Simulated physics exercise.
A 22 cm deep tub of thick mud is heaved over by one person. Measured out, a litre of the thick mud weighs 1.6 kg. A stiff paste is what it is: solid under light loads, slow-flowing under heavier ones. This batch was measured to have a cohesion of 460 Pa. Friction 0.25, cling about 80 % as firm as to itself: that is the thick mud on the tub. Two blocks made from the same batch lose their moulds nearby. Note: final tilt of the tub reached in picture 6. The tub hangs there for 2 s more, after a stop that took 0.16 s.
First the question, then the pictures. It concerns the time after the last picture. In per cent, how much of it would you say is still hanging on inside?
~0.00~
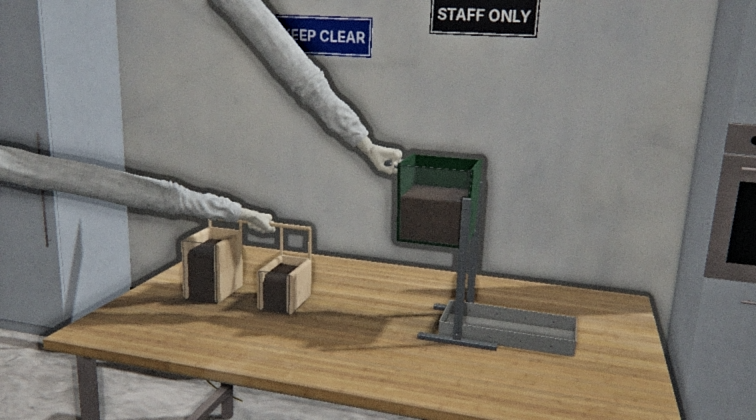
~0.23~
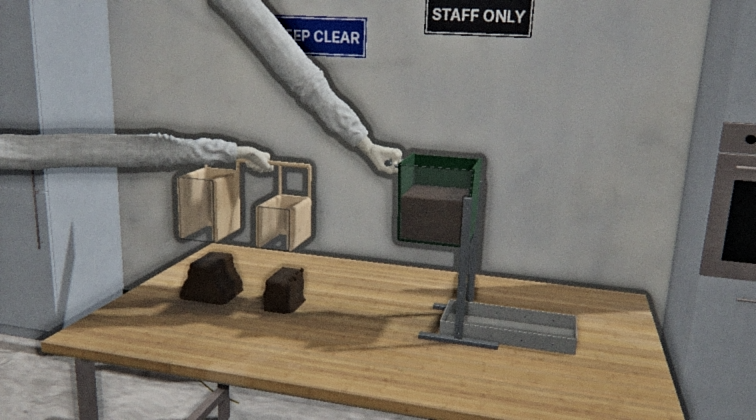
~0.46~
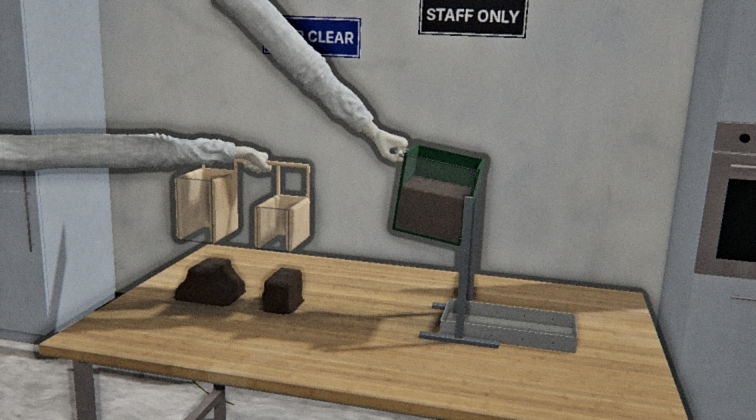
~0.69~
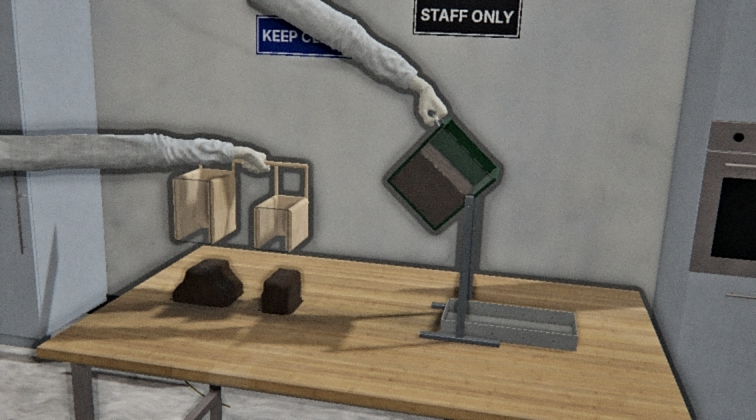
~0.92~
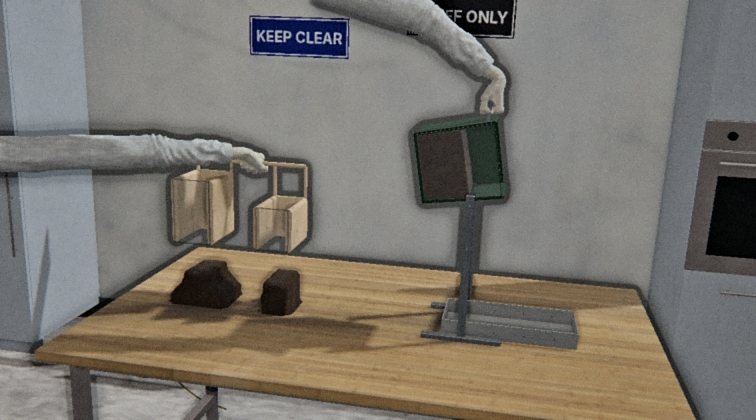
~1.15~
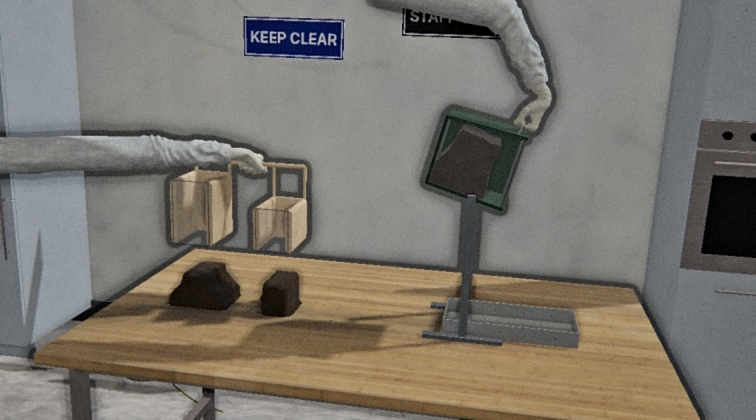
I would say around 41 percent.
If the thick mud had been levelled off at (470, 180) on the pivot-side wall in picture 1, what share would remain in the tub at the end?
That works out near 25 %.
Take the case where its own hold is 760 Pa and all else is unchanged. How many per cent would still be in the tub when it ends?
Around 60 per cent.
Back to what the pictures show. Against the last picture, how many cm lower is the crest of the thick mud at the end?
About 13 cm.
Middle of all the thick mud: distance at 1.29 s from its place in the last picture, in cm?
Around 7 cm.
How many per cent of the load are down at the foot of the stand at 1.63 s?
I'd say about 50 per cent of it.
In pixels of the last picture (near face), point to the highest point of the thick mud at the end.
Around (463, 174).
After 1.29 s, the tub is at 104 degrees and holds 86 %.
After 1.46 s, the tub is at 104 degrees and holds 48 %.
After 1.63 s, the tub is at 104 degrees and holds 42 %.
After 1.80 s, the tub is at 104 degrees and holds 41 %.
After 3.15 s, the tub is at 104 degrees and holds 41 %.
